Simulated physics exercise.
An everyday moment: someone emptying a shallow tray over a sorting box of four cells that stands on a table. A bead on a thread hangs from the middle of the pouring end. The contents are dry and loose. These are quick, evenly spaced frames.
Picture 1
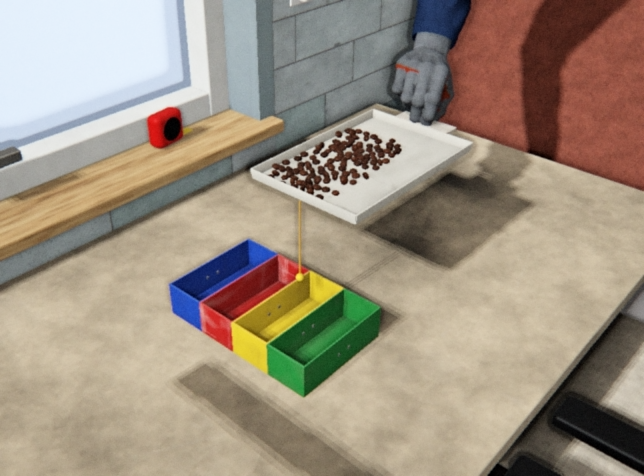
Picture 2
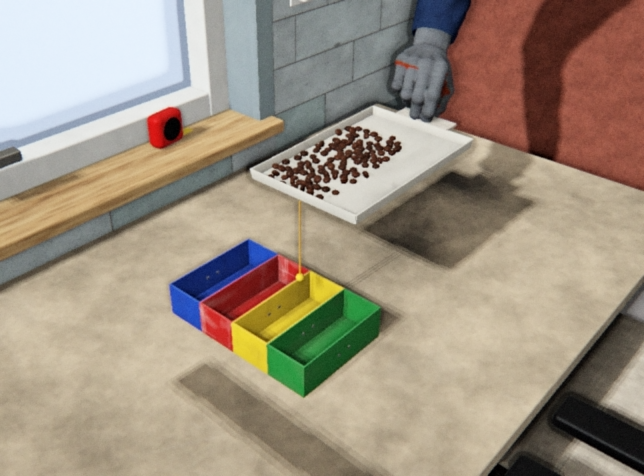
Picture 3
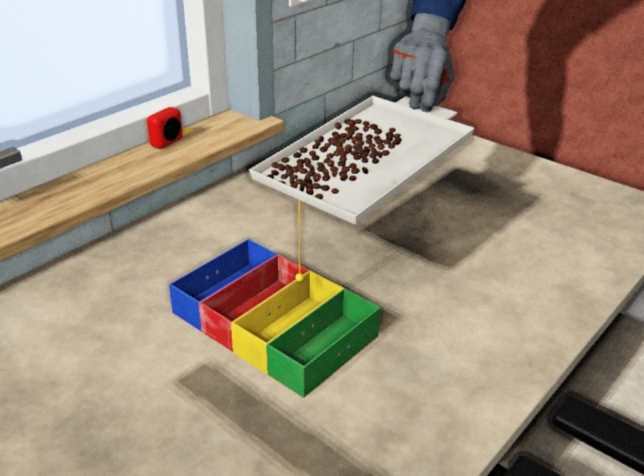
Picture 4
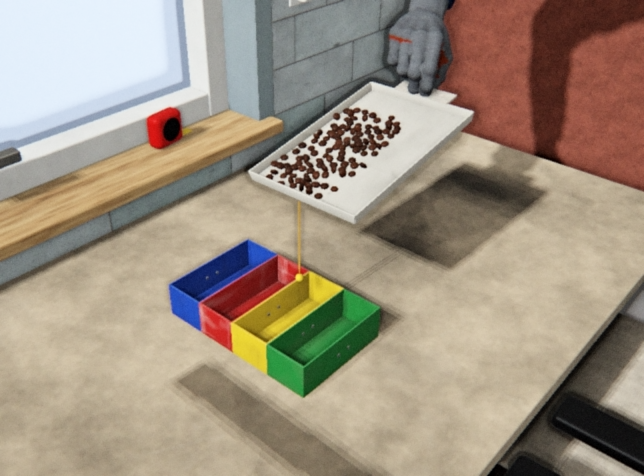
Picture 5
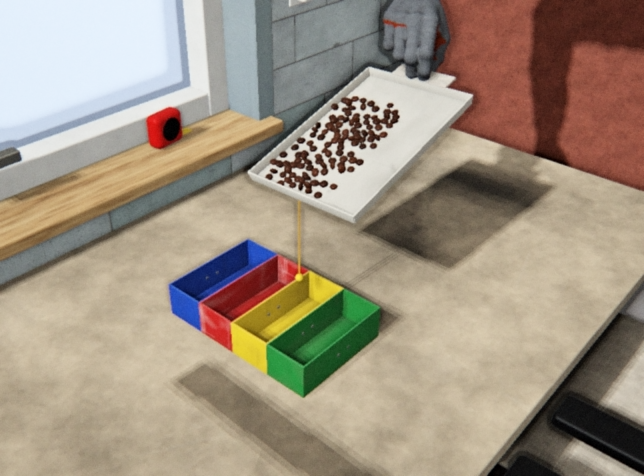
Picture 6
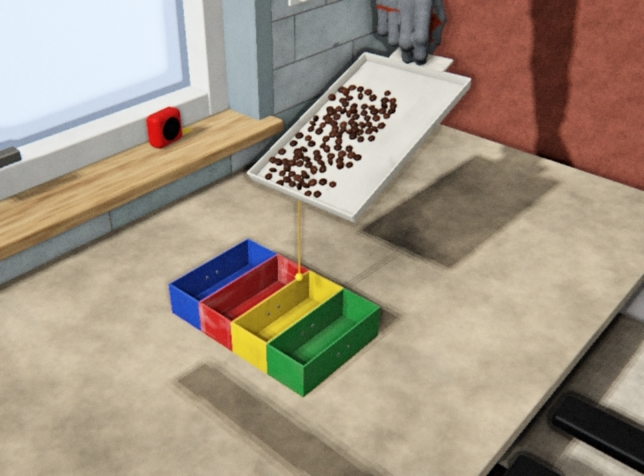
A gloved hand raises the far end of a tray of brown chocolate drops, tilting it.
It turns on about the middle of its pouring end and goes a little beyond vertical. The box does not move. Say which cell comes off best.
The red cell gets the most.
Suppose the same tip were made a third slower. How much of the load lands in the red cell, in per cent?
Close to 40 per cent.
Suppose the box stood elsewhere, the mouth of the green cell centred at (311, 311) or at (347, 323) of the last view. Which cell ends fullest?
First the cell in yellow, then the red cell.
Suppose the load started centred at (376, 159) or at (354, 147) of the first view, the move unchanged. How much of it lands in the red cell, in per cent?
Near 40 % and 50 %.
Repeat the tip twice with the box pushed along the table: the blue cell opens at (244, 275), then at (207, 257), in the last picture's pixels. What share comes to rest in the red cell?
First some 40, then 30 per cent.
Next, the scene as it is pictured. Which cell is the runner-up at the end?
The runner-up: That yellow cell.
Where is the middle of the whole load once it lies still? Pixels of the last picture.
Close to (252, 324).
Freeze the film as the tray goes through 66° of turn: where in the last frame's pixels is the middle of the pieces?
At about (286, 177).
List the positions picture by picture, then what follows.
The first frame shows corners of the pouring end at (253, 169) and (356, 214), level; middle of the load at (344, 161), flat chocolate drops; bead on its thread at (300, 277); blue cell at (186, 305); red cell at (217, 324); yellow cell at (250, 345); green cell at (286, 368).
The second frame shows corners of the pouring end at (253, 169) and (356, 214), level; middle of the load at (344, 159).
The third frame shows corners of the pouring end at (252, 170) and (355, 215), tipped barely, level across its low end; middle of the load at (344, 155).
The fourth frame shows corners of the pouring end at (251, 171) and (354, 215), tipped a little, level across its low end; middle of the load at (342, 148).
The fifth frame shows corners of the pouring end at (250, 172) and (353, 215), tipped clearly, level across its low end; middle of the load at (341, 142).
The sixth frame shows corners of the pouring end at (250, 172) and (352, 215), tipped clearly, level across its low end; middle of the load at (339, 136); blue cell at (185, 305); red cell at (216, 324); yellow cell at (249, 345); green cell at (285, 368).
Soon after the last picture, tray tipped steeply; nearly all on the tray; a small part falling or outside the box.
A little later, tray tipped past a quarter turn; about a third on the tray; about a third in the red cell; about a quarter in the yellow cell; a small part in the blue cell; a stray few in the green cell; a small part falling or outside the box.
Later still, tray tipped past a quarter turn; about half in the red cell; about a quarter in the yellow cell; a small part in the blue cell; a small part in the green cell; a stray few falling or outside the box.
At rest, tray tipped past a quarter turn; about half in the red cell; about a quarter in the yellow cell; a small part in the blue cell; a small part in the green cell; a stray few outside the box.
